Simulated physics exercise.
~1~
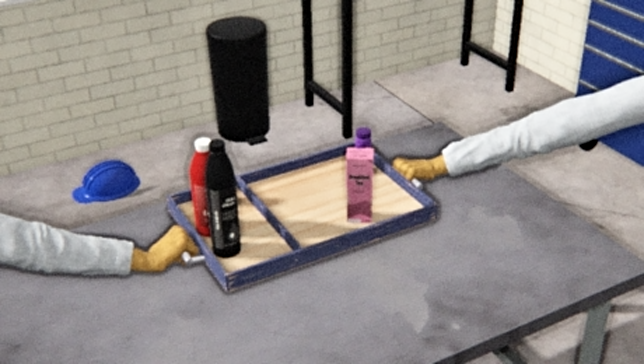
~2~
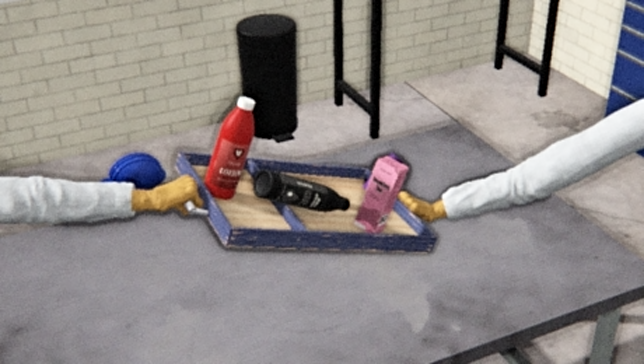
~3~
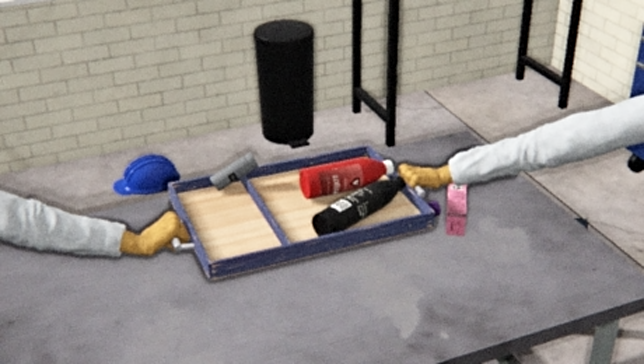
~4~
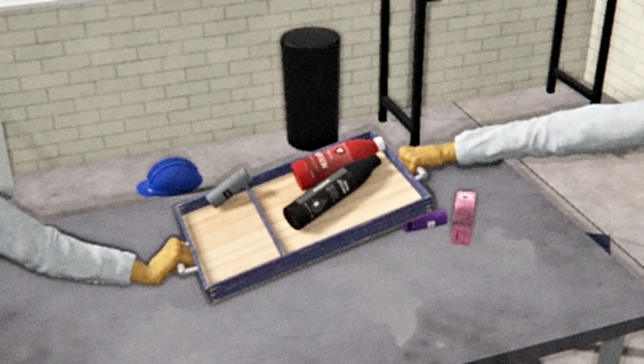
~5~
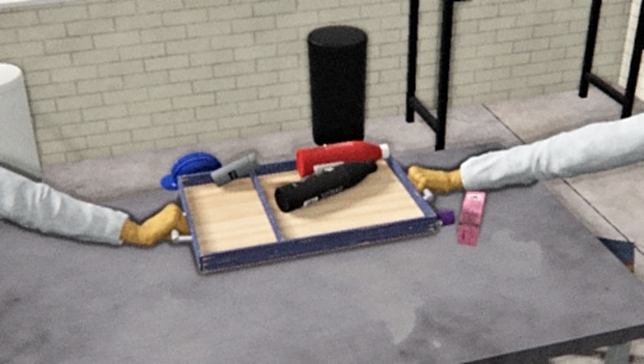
Two gloved hands tilting a wooden tray right, then left, then level, toppling bottles and spilling a pink carton and purple shaker.
